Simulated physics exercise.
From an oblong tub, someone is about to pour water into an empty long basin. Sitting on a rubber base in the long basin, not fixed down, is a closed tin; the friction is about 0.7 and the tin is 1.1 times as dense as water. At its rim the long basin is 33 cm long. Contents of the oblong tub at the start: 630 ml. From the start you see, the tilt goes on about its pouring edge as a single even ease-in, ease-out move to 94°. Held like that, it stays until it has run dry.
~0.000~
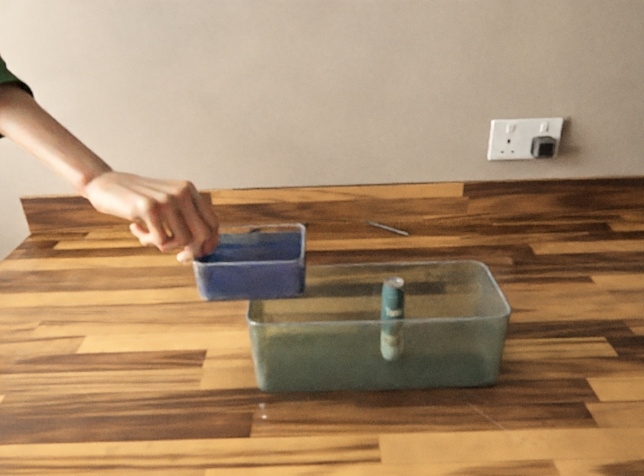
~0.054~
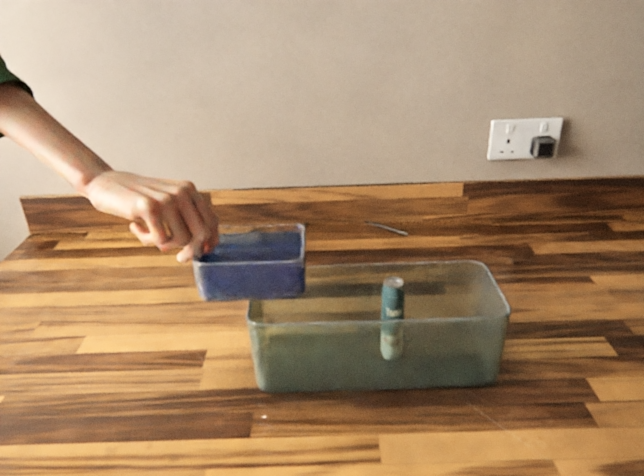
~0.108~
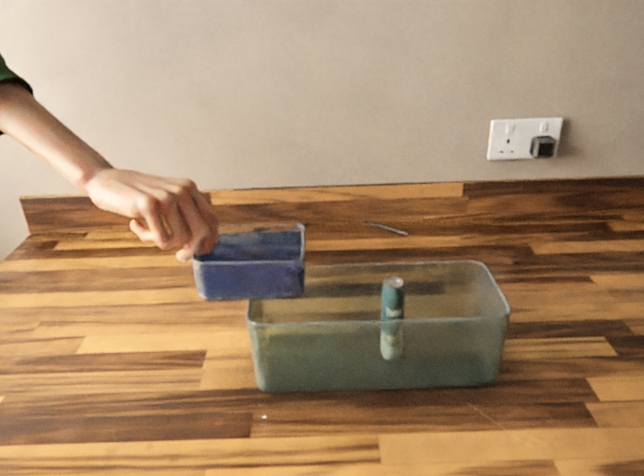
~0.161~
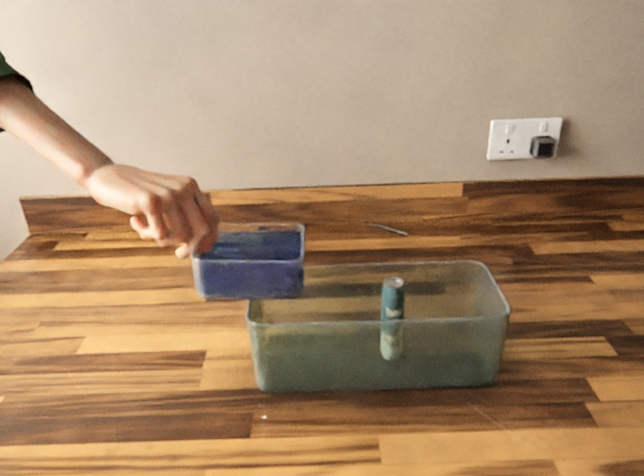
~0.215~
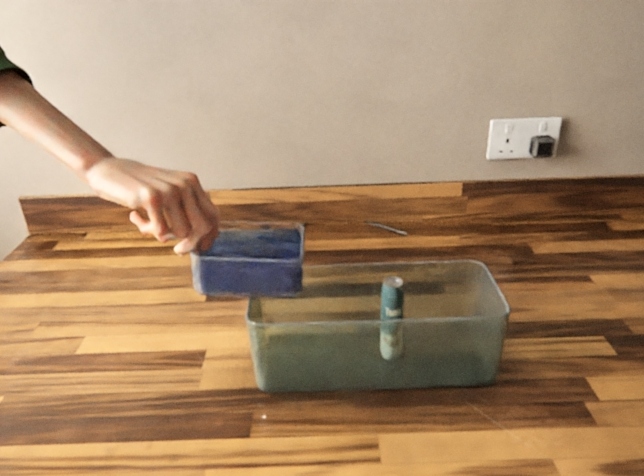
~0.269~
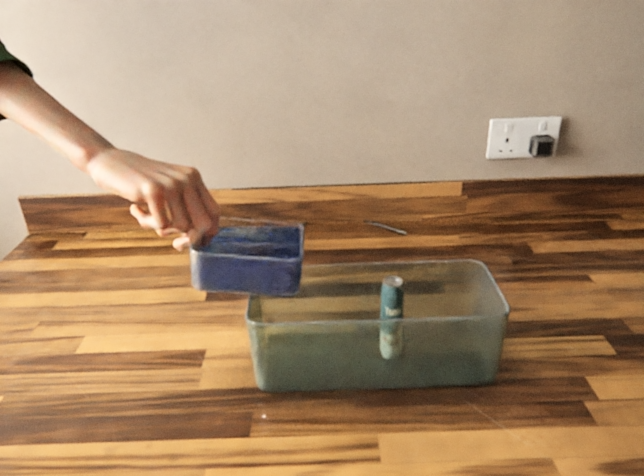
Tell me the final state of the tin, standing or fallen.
It will stay on its base.
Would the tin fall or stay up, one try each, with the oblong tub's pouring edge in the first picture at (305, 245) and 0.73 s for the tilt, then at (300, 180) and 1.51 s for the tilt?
In the first try it comes down; in the second it remains standing.
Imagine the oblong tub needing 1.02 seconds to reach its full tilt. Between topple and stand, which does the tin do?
Holds steady.
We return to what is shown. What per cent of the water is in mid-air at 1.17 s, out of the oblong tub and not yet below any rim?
Close to 7 in every hundred parts.
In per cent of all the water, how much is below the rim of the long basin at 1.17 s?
About 80 %.
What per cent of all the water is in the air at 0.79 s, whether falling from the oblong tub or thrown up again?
28 %.
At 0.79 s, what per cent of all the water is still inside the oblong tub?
Around 52 percent.
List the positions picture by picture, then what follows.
In the first frame, it leans 0°; its right rim is at (304, 243); the water meets the walls at (203, 249) and (303, 246); the long basin's rim runs from (252, 295) to (497, 288); the tin's top is at (394, 286).
In the second frame, it leans 0°; its right rim is at (304, 243); the water meets the walls at (202, 249) and (303, 246).
In the third frame, it leans 1°; its right rim is at (304, 243); the water meets the walls at (202, 248) and (302, 245).
In the fourth frame, it leans 3°; its right rim is at (304, 243); the water meets the walls at (202, 248) and (302, 244).
In the fifth frame, it leans 5°; its right rim is at (303, 243); the water meets the walls at (201, 245) and (302, 242).
In the sixth frame, it leans 7°; its right rim is at (303, 242); the water meets the walls at (200, 243) and (301, 240).
After 0.79 s the tilt is 51° and 52 per cent is still to pour; the tin stands where it began.
After 1.17 s the tilt is 83° and 12 per cent is still to pour; the tin stands where it began.
After 1.58 s the tilt is 94° and 2 per cent is still to pour; the tin stands where it began.
After 2.01 s the tilt is 94° and 0 per cent is still to pour; the tin stands where it began.
In the end the tin stands where it began.
